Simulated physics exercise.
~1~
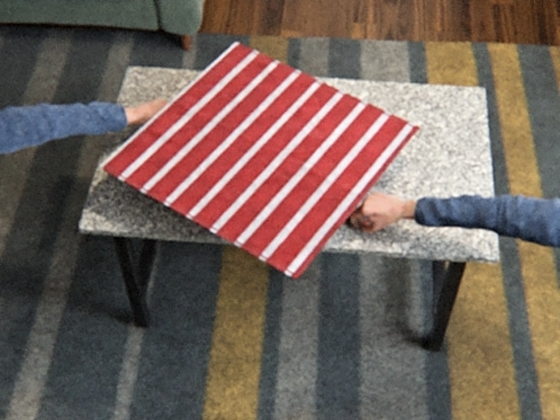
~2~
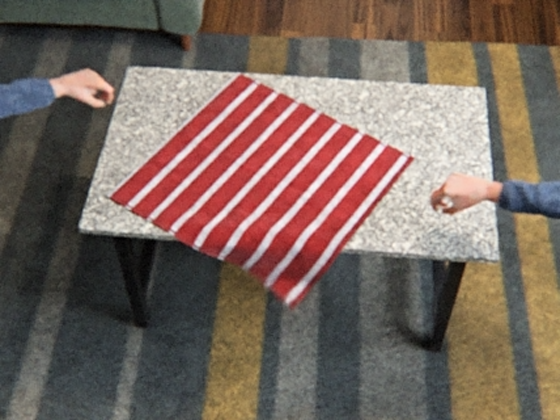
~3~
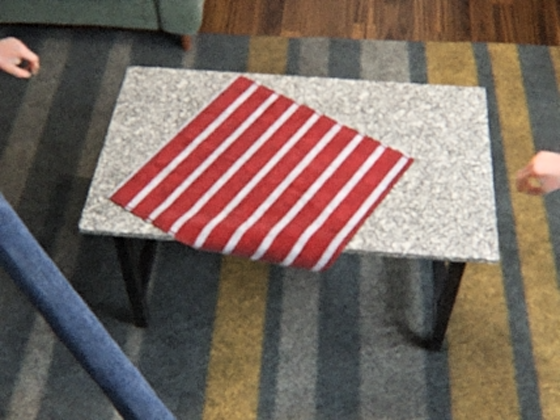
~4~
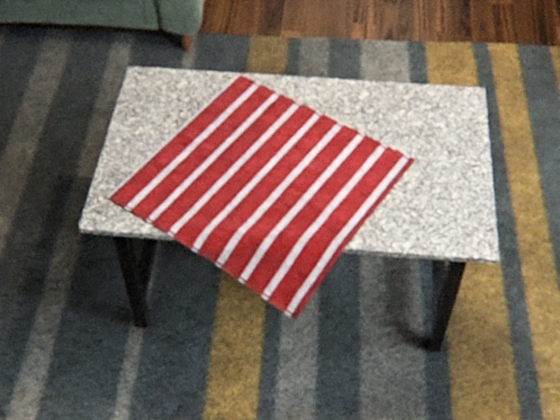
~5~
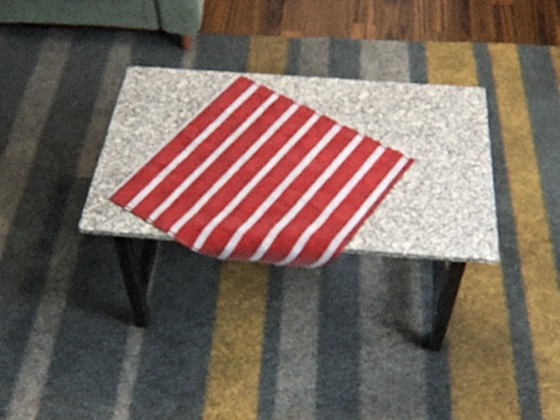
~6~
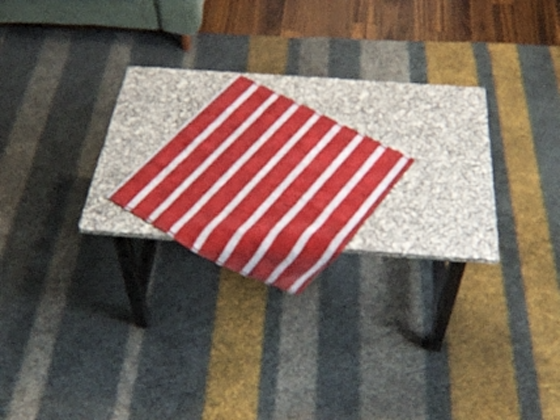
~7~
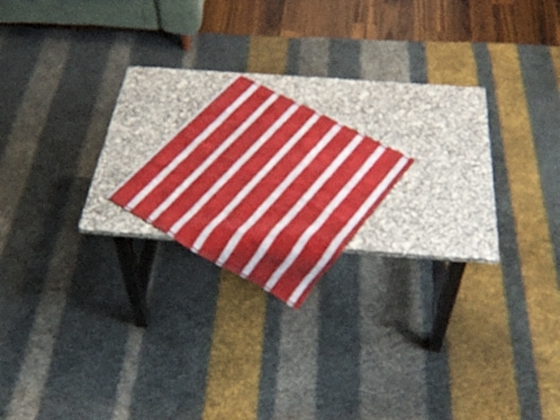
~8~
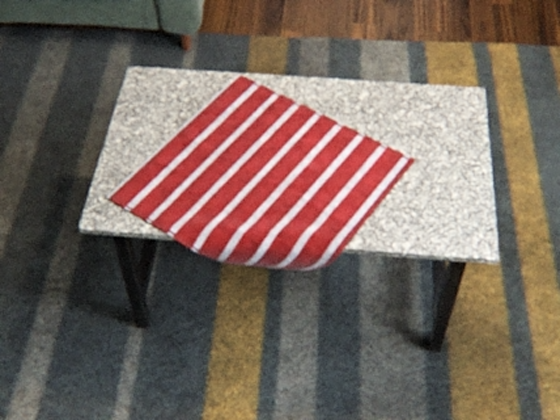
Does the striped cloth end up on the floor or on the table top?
It stays on the table top, with only its near corner hanging over the edge.
